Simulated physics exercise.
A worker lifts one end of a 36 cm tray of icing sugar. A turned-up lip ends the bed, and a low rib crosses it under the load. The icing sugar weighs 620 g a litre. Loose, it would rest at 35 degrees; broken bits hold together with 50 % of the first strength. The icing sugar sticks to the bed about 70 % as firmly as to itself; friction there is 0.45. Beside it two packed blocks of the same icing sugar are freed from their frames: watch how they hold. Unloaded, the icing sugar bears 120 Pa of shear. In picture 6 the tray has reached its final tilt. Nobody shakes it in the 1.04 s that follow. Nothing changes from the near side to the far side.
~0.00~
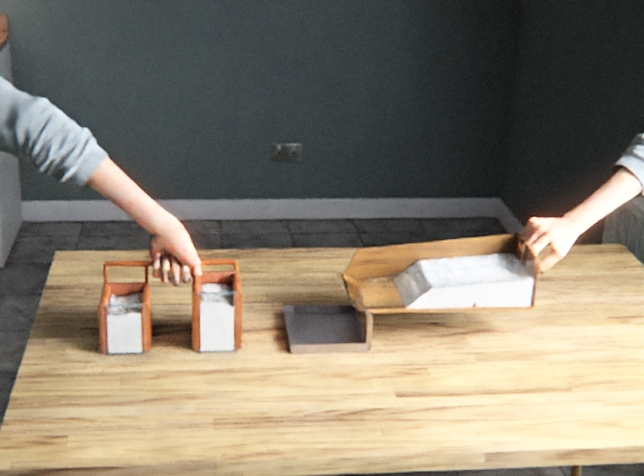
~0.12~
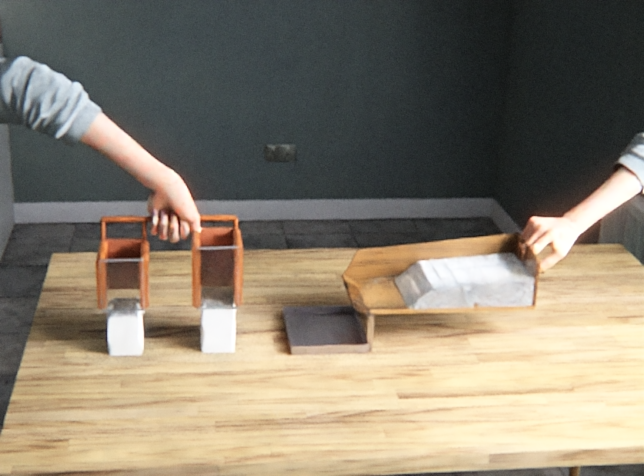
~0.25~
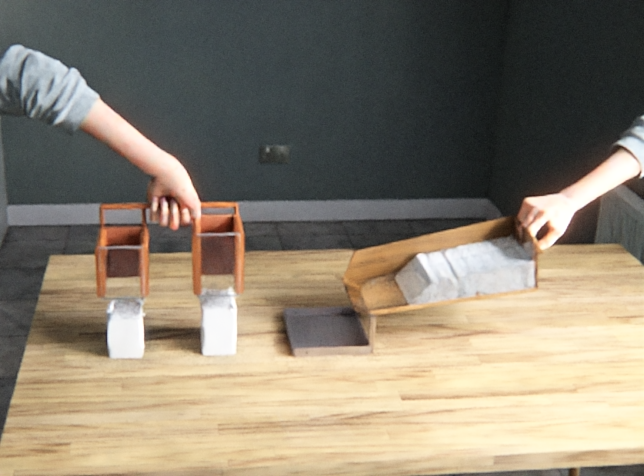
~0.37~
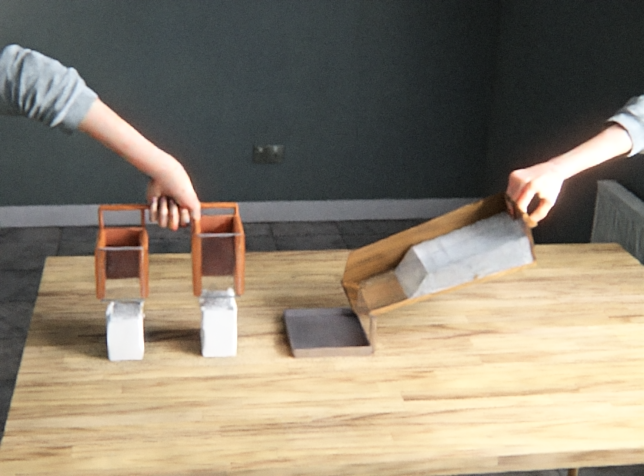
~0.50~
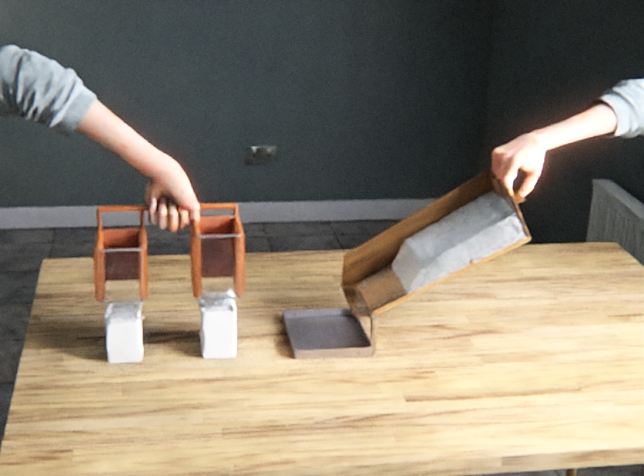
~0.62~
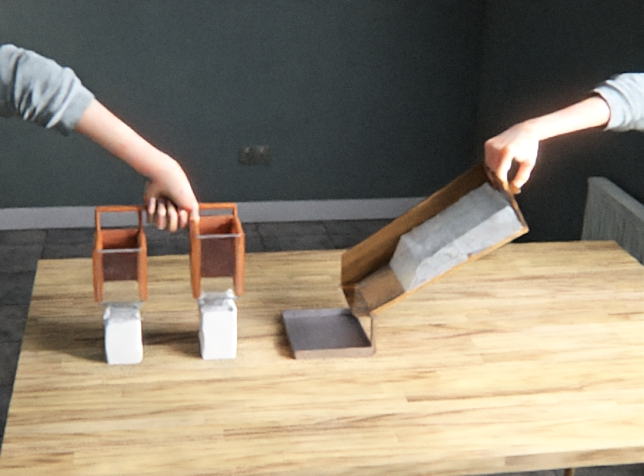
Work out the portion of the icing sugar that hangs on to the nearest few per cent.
Expect roughly 100 %.
After 0.73 s, the tilt is 29 degrees and 100 % is on the bed.
After 0.86 s, the tilt is 29 degrees and 100 % is on the bed.
After 0.98 s, the tilt is 29 degrees and 100 % is on the bed.
After 1.11 s, the tilt is 29 degrees and 100 % is on the bed.
After 1.63 s, the tilt is 29 degrees and 100 % is on the bed.
